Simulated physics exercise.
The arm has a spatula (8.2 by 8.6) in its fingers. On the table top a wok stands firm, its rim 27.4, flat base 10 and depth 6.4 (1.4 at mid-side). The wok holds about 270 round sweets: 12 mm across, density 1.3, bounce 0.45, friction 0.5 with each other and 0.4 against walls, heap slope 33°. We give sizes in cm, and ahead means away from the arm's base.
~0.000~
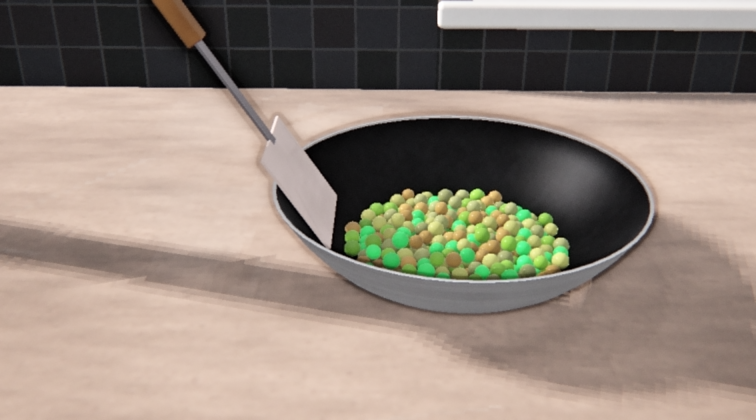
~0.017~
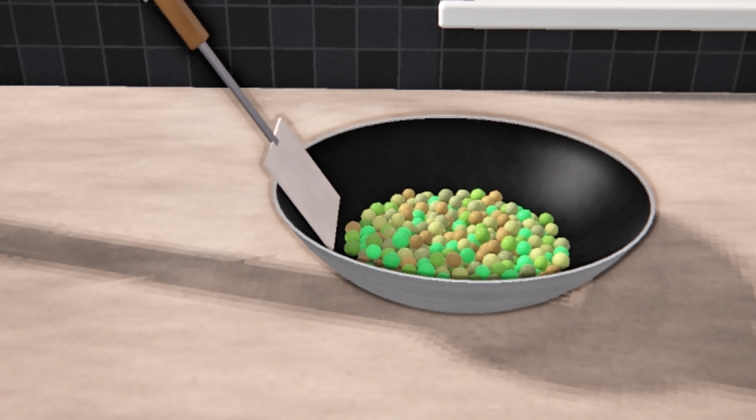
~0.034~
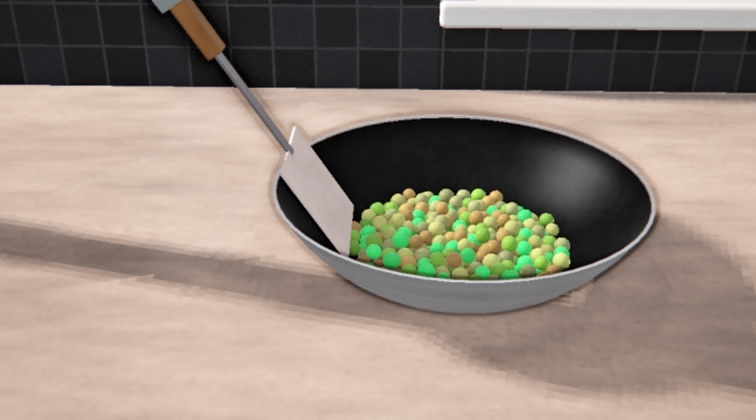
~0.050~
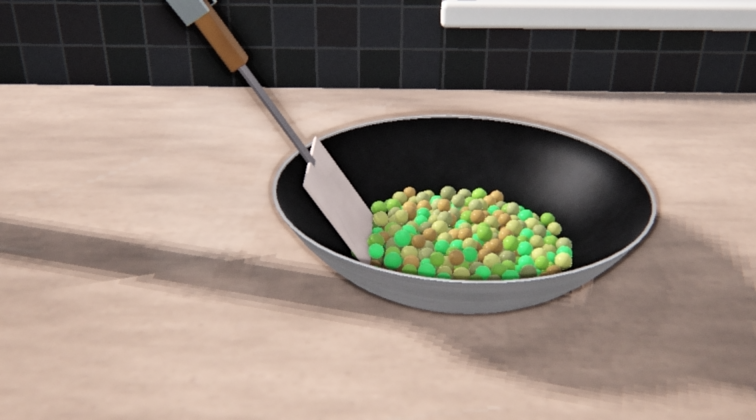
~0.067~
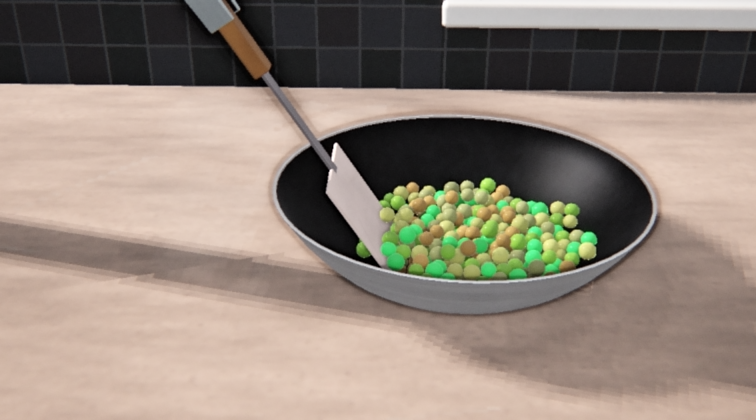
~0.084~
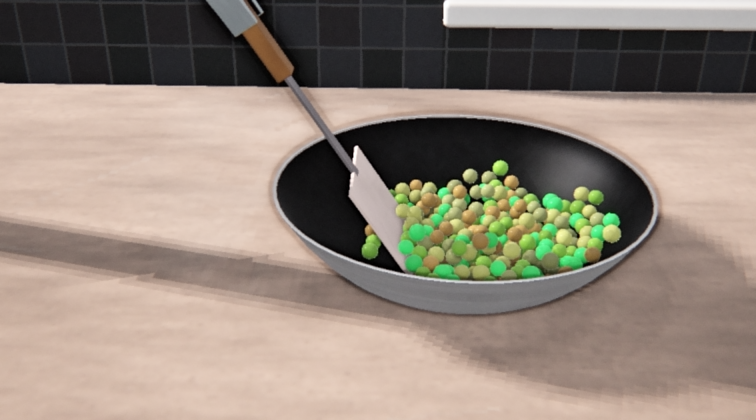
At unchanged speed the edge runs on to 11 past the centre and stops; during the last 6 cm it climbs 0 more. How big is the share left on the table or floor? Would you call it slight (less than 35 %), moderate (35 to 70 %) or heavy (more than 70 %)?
I would call it moderate, 35 to 70 %.
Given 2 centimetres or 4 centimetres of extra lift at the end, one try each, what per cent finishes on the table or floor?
Roughly 50 per cent, then 50 per cent.
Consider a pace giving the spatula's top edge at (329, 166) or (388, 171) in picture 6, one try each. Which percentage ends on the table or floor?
First try about 40 %, second try about 65 %.
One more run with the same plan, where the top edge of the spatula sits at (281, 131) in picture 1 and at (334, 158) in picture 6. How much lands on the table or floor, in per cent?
Around 40 per cent finishes on the table or floor.
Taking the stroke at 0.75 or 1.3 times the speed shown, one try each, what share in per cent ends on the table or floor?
Roughly 45 percent for the first try, 60 percent for the second.
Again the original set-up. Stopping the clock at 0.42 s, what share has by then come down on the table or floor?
It is near 20 percent.
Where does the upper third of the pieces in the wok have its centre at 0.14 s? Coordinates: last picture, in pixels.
I'd point to about (573, 217).
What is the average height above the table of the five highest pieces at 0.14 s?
Estimated height above table: Approx. 7 cm.
After 0.14 s, sloping 57°, highest piece 8 above the table; 269 in the wok.
After 0.19 s, sloping 57°, highest piece 9 above the table; 262 in the wok, 7 on the blade or in flight.
After 0.42 s, sloping 57°, highest piece 12 above the table; 125 in the wok, 54 on the table or floor, 90 on the blade or in flight.
After 1.47 s, sloping 57°, highest piece 6 above the table; 144 on the table or floor, 125 in the wok.
At rest, 144 on the table or floor, 125 in the wok. That is 54 % on the table or floor.
